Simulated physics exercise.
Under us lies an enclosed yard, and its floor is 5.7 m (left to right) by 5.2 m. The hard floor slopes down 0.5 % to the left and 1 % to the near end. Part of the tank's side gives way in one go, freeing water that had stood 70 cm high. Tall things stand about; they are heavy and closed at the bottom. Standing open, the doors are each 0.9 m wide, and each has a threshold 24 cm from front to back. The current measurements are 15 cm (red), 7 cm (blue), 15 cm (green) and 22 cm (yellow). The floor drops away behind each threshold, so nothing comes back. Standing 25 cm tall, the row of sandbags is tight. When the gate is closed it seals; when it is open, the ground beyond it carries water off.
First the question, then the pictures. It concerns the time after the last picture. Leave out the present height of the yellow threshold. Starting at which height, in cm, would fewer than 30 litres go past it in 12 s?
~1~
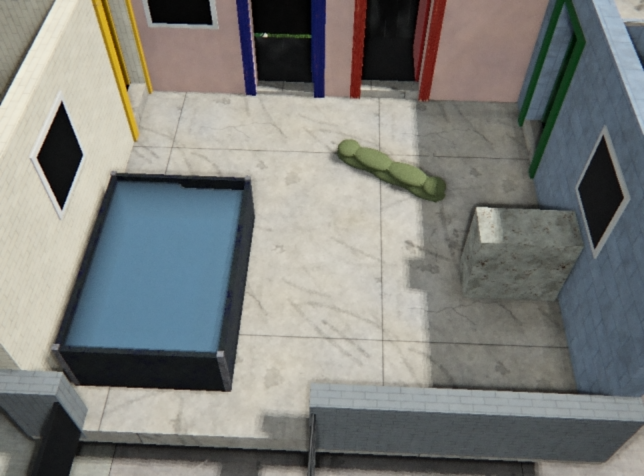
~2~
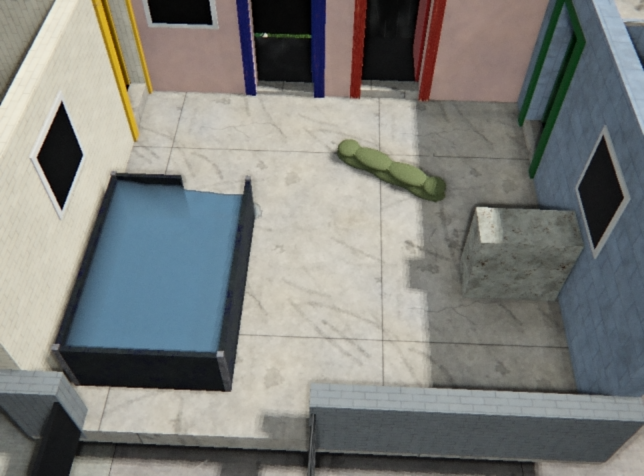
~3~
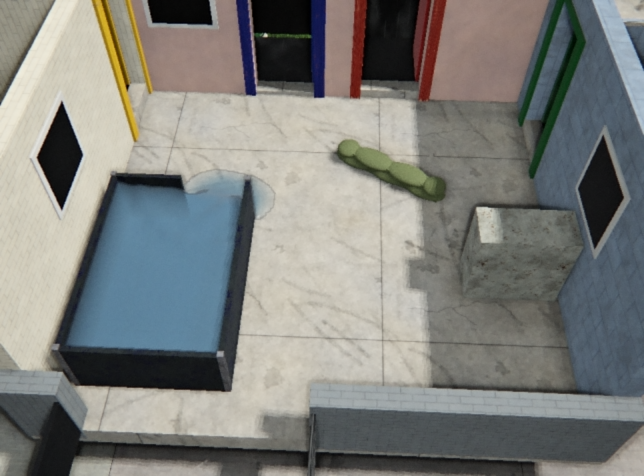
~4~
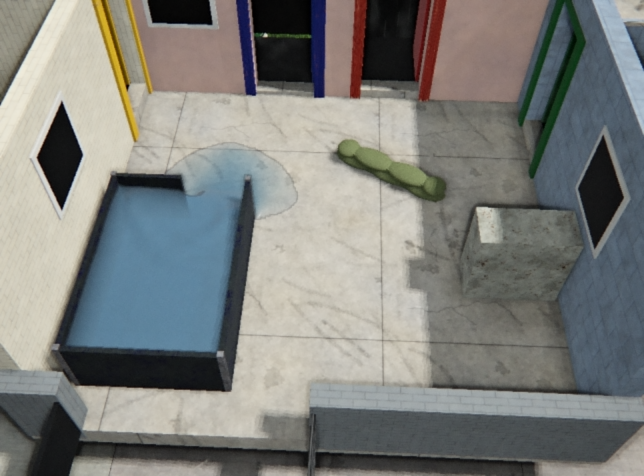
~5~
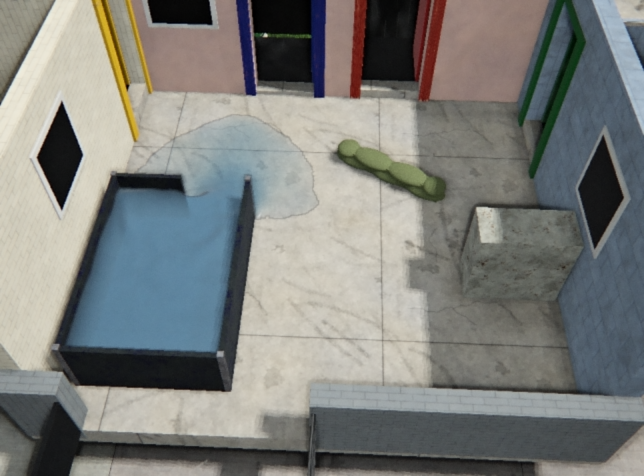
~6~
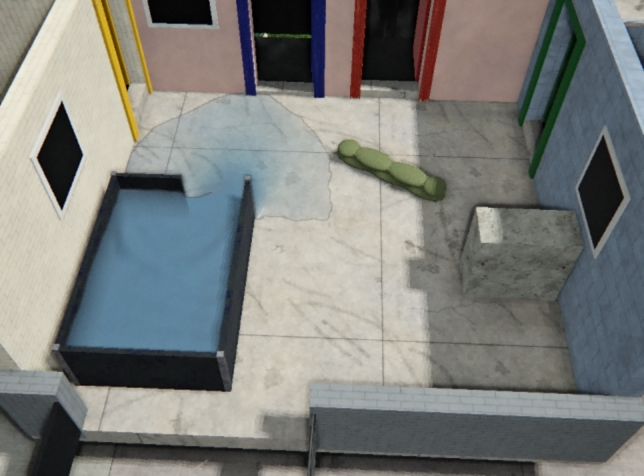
Starting at roughly 20 cm.
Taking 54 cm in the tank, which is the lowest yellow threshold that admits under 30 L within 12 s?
About 14.5 cm.
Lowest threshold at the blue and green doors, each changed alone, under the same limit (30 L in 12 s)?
Some 21 cm for blue, some 9.5 cm for green.
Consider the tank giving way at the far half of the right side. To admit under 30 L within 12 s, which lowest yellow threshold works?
Required height: Approx. 10.5 cm.
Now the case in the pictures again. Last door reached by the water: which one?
I'd say the green one.
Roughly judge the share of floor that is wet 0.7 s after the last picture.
Some 30 per cent of it.
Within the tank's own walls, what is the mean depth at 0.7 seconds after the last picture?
About 52 cm.
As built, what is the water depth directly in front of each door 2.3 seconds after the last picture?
Door by door, in centimetres - red 13, blue 21, green 12, yellow 21.
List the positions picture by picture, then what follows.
In the first frame, still water, 70 cm deep, in the tank at (163, 260); the yellow door at (128, 59) is dry.
In the second frame, the gap is on the far side, the front 0.3 m out at a hidden place; the back of the tank holds 70 cm.
In the third frame, water pours out on the far side and has run 0.8 m, to (220, 174); about 10 cm deep outside, 70 cm at the back.
In the fourth frame, water pours out on the far side and has run 1.4 m, to (229, 146); about 7 cm deep outside, 70 cm at the back.
In the fifth frame, the gap is on the far side, the front 1.9 m out at (230, 121); the back of the tank holds 70 cm.
In the sixth frame, the gap is on the far side, the front 2.5 m out at (239, 95); the back of the tank holds 70 cm; 0.5 m in a straight line remain to the yellow door at (128, 59).
Then, 0.7 s after the last picture water covers 30 % of the floor, deepest (34 cm) near (223, 207); 15 cm at the yellow door, 0 litres in over its 22 cm threshold.
Then, 2.3 s after the last picture water covers 45 % of the floor, deepest (24 cm) near (149, 97); 21 cm at the yellow door, 17 litres in over its 22 cm threshold.
Then, 11.3 s after the last picture water covers 90 % of the floor, deepest (12 cm) near (514, 261); 8 cm at the yellow door, 19 litres in over its 22 cm threshold.
At the yellow door as built, the water peaked near 28 cm, 1.3 s after the last picture.
Run again over the same 12 s with other heights there, 56 litres in over 17 cm, 15 litres over 23 cm. The limit of 30 litres is kept from about 20 cm up.
